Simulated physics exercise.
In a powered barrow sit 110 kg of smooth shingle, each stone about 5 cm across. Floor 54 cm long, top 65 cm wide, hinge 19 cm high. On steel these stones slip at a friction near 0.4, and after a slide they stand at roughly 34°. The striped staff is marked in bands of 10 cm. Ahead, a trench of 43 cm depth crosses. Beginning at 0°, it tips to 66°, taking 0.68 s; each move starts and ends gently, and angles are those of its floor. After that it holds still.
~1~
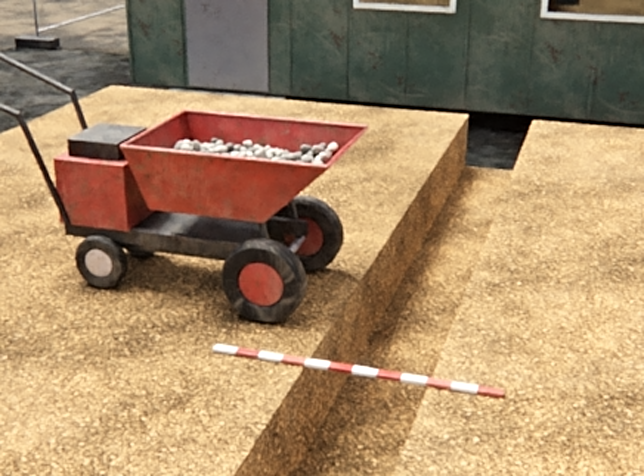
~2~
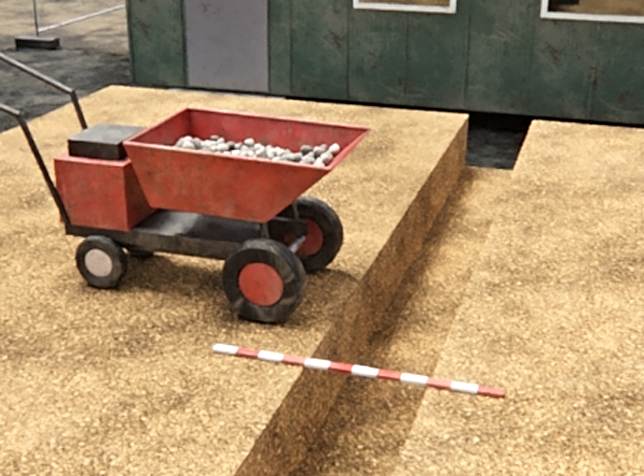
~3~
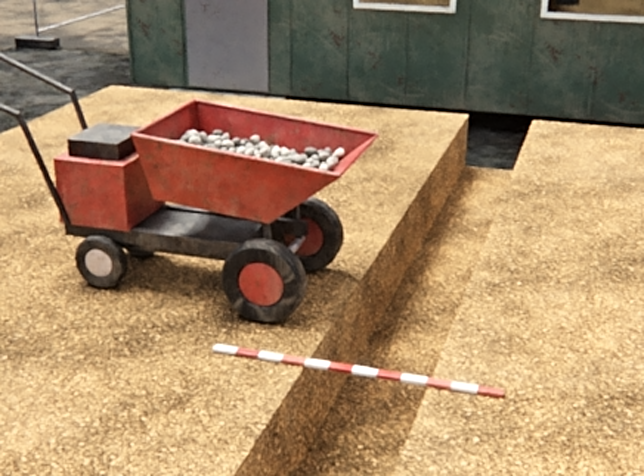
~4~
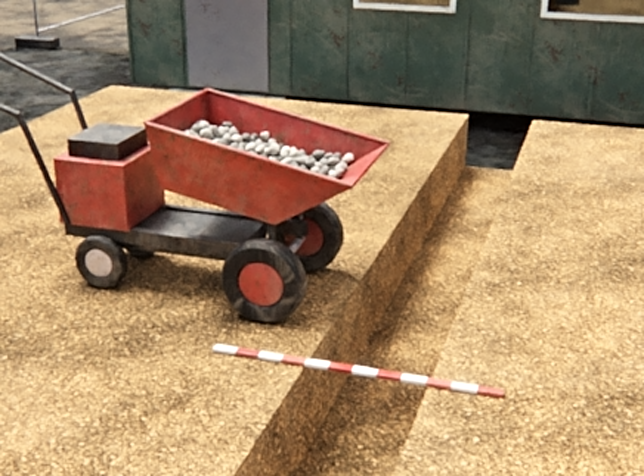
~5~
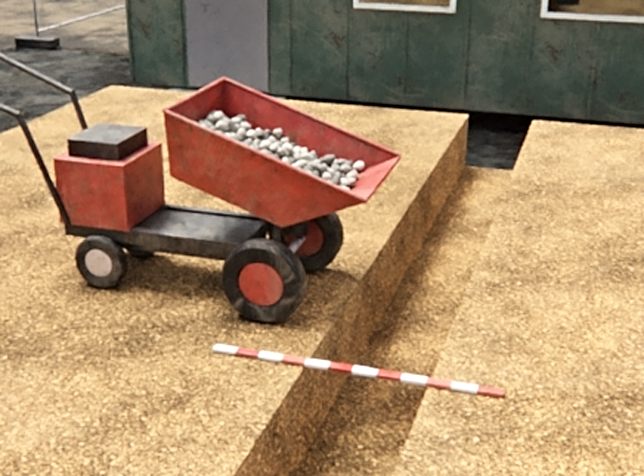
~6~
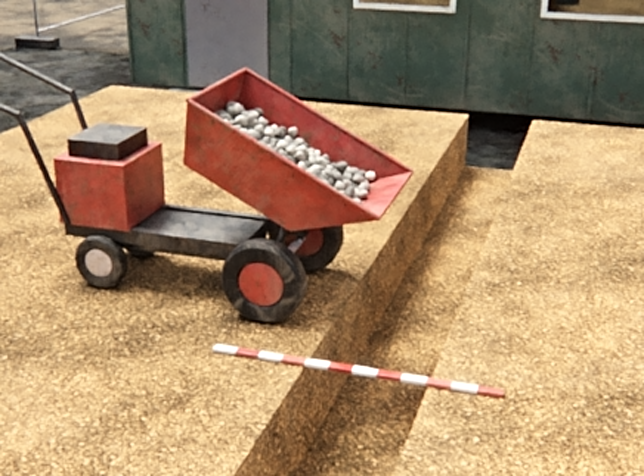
The red tray of a small wheeled barrow, loaded with grey stones, tilted slowly at first and then more steeply, its back rising and its front lip lowering to the right beside a trench.
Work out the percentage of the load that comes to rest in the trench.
It works out at about 37 per cent of the load.
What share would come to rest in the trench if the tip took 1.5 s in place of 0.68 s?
Roughly 50 per cent would.
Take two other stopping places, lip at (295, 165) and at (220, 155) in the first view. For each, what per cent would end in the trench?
From the first place around 75 per cent, from the other around 100.
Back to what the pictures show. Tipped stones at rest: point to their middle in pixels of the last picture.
Roughly at (488, 317).
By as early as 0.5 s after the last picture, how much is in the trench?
Approx. 15 % of the load.
Then, 0.2 s after the last picture the floor is at 56°, 100 % in the tray; the foremost stones are at (394, 248).
Then, 0.5 s after the last picture the floor is at 66°, 78 % in the tray, 13 % in the trench, 10 % past the trench; the foremost stones are at (479, 323).
Then, 0.8 s after the last picture the floor is at 66°, 16 % in the tray, 25 % in the trench, 59 % past the trench; the foremost stones are past the picture's edge.
Then, 2.8 s after the last picture the floor is at 66°, 0 % in the tray, 37 % in the trench, 63 % past the trench; the foremost stones are past the picture's edge.
